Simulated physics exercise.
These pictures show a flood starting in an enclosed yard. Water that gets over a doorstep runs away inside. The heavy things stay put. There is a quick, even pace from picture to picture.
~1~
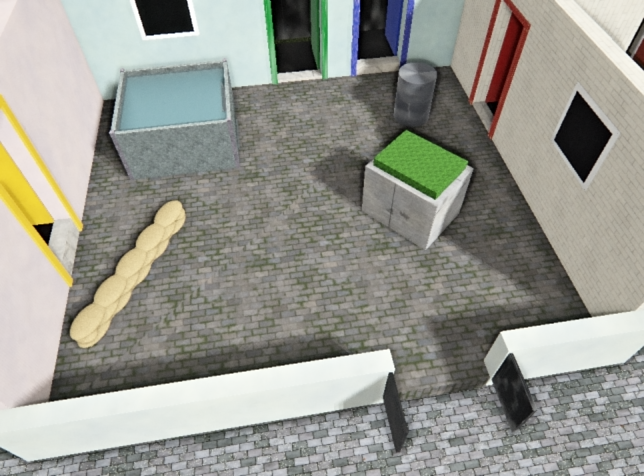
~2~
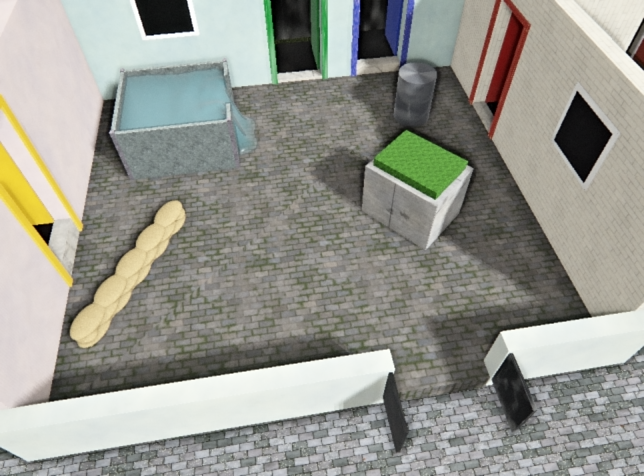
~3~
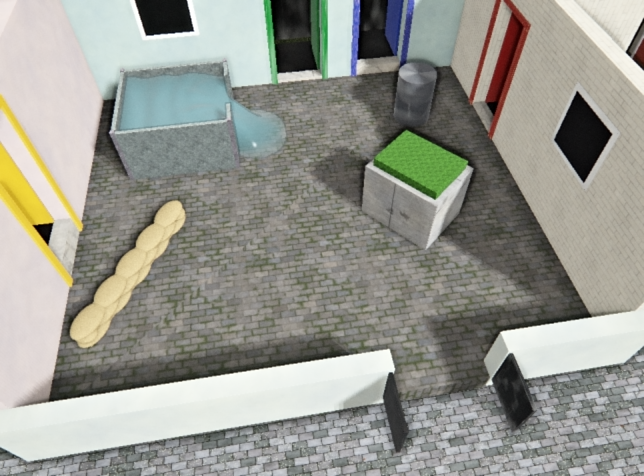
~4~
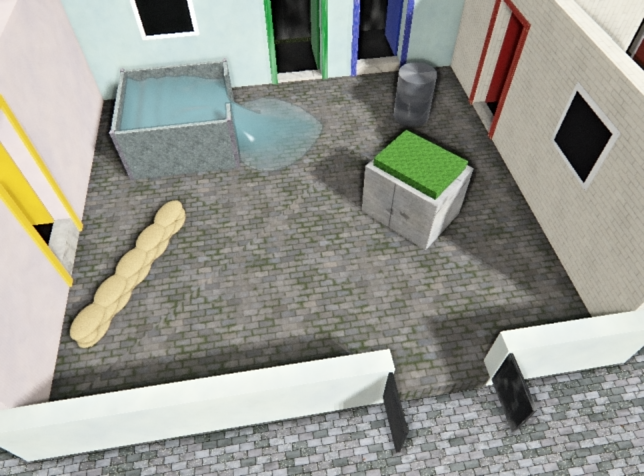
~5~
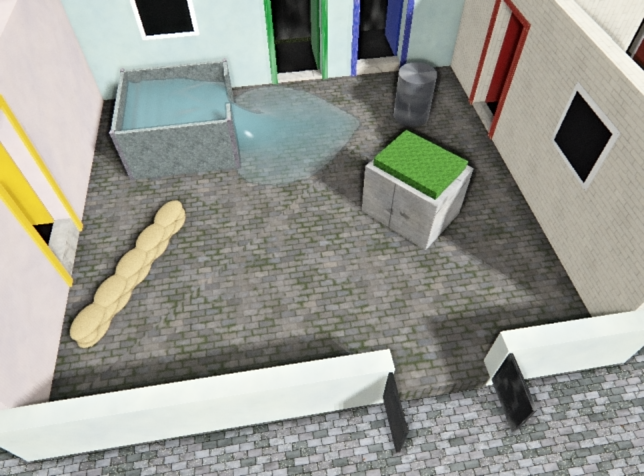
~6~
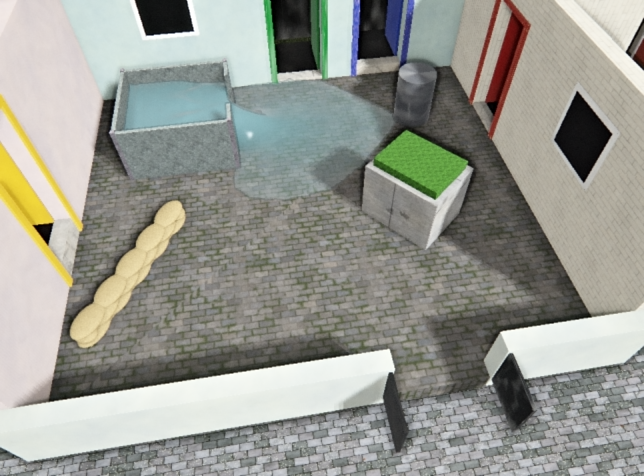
Enclosed paved yard with water pouring from the right side of a stone tank and spreading rightward across the dark paving.
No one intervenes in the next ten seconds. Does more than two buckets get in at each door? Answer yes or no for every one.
Blue door: No, yellow door: No, red door: Yes, green door: Yes.
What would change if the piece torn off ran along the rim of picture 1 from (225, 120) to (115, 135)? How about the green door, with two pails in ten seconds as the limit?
My guess is that the green door doesn't reach the threshold.
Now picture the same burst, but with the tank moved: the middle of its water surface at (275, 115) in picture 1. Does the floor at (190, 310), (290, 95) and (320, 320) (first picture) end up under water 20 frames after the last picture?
Check in sequence: Still parched, soaked through, still parched.
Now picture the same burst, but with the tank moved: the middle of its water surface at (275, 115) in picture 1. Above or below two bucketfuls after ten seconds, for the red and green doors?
The way I see it, red tops the mark and green stays short of it.
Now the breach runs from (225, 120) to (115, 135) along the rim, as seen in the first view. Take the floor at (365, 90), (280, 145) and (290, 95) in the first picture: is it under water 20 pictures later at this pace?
In turn: Untouched, then untouched, then untouched.
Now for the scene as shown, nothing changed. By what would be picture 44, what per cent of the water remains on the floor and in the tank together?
Roughly 90 %.
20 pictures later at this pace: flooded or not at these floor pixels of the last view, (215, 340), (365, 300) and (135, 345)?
The three points read clear, soaked through and clear.
A moment on, water covers 35 % of the floor; the blue door wet at the sill, nothing in, the yellow door not reached, the red door wet at the sill, nothing in, the green door under two buckets in.
Next, water covers 40 % of the floor; the blue door wet at the sill, nothing in, the yellow door not reached, the red door under two buckets in, the green door over two buckets in.
Then, water covers 50 % of the floor; the blue door wet at the sill, nothing in, the yellow door not reached, the red door over two buckets in, the green door over two buckets in.
Later, water covers 55 % of the floor; the blue door wet at the sill, nothing in, the yellow door not reached, the red door over two buckets in, the green door far over two buckets in.
In the end, water covers 80 % of the floor; the blue door wet at the sill, nothing in, the yellow door not reached, the red door far over two buckets in, the green door far over two buckets in.
